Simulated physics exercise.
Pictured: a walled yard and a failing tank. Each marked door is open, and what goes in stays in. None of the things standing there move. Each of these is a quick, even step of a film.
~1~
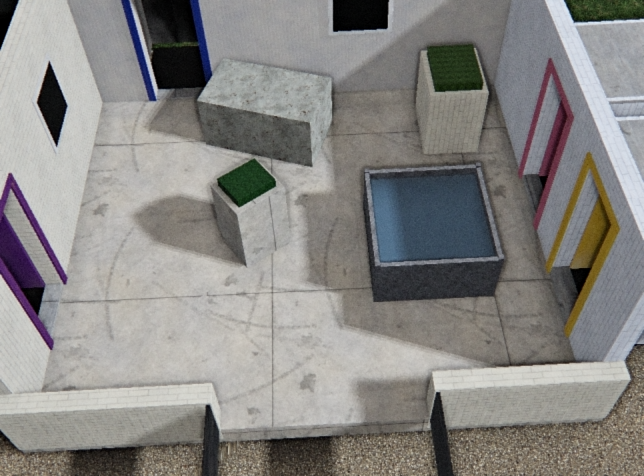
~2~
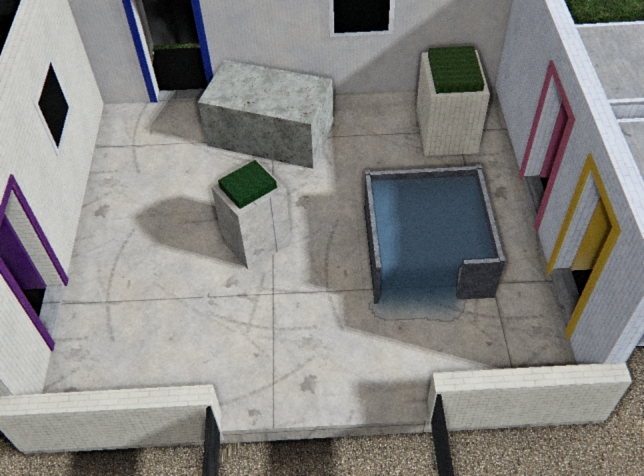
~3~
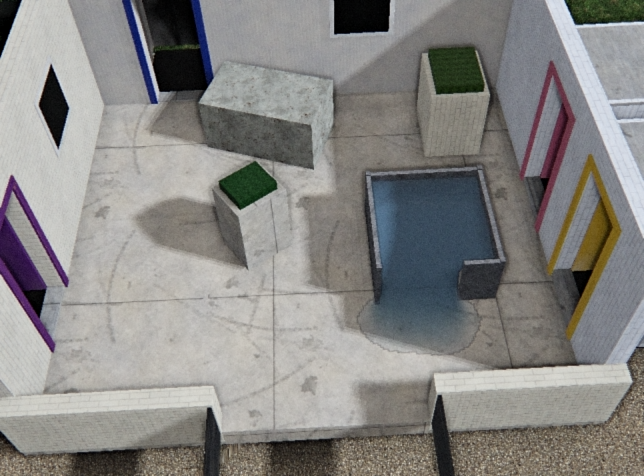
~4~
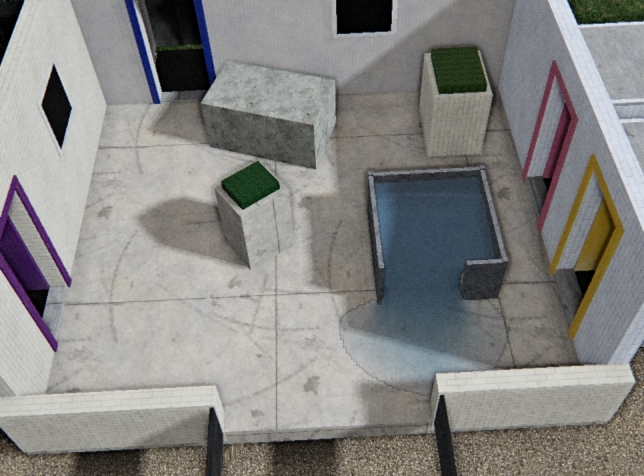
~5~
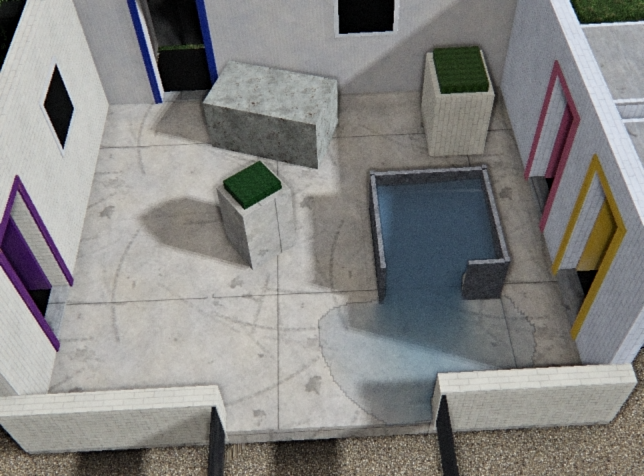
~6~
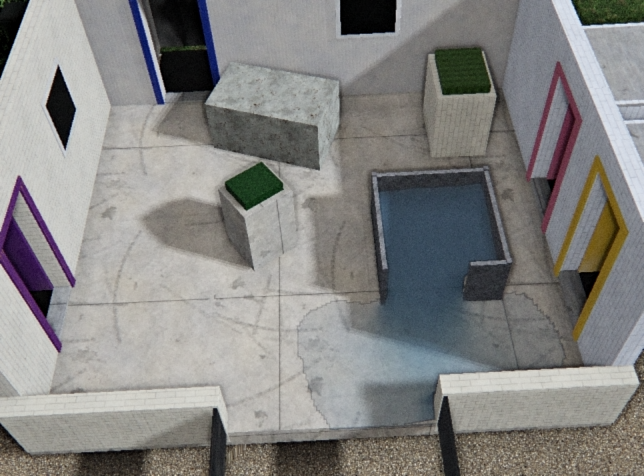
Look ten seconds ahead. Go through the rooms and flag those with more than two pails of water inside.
At the end, the blue door does not exceed two buckets. The yellow door does not exceed two buckets. The pink door does not exceed two buckets. The purple door does not exceed two buckets.
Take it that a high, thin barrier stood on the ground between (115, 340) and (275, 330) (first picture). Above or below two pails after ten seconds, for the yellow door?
Here's how it goes: The yellow door remains below.
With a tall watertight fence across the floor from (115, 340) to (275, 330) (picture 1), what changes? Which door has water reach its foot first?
In my view it's the yellow door.
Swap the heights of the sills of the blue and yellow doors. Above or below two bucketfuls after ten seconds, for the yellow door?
Answer in a nutshell: The yellow door rises above the limit.
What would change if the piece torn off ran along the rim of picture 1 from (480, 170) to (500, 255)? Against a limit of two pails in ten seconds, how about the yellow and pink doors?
Yellow: Over the line; pink: Over the line.
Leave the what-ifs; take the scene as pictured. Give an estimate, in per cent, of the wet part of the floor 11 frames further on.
I'd put it at roughly 20 per cent.
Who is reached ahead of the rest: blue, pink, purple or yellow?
I choose the door marked yellow.
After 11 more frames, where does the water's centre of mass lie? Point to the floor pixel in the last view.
Close to pixel (453, 303).
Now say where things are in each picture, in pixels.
In the first frame, still water in the tank at (430, 217).
In the second frame, the front is at (378, 312), out from the gap at (419, 288).
In the third frame, the front is at (465, 340), out from the gap at (419, 289).
In the fourth frame, water pours out at (421, 290) and has run to a hidden place.
In the fifth frame, the front is at a hidden place, out from the gap at (423, 290).
In the sixth frame, the front is at a hidden place, out from the gap at (425, 291).
A moment on, water covers 15 % of the floor; the blue door not reached, the yellow door wet at the sill, nothing in, the pink door not reached, the purple door not reached.
Next, water covers 20 % of the floor; the blue door not reached, the yellow door wet at the sill, nothing in, the pink door not reached, the purple door not reached.
Then, water covers 30 % of the floor; the blue door not reached, the yellow door wet at the sill, nothing in, the pink door wet at the sill, nothing in, the purple door not reached.
Later, water covers 35 % of the floor; the blue door not reached, the yellow door wet at the sill, nothing in, the pink door wet at the sill, nothing in, the purple door not reached.
In the end, water covers 45 % of the floor; the blue door wet at the sill, nothing in, the yellow door wet at the sill, nothing in, the pink door wet at the sill, nothing in, the purple door not reached.
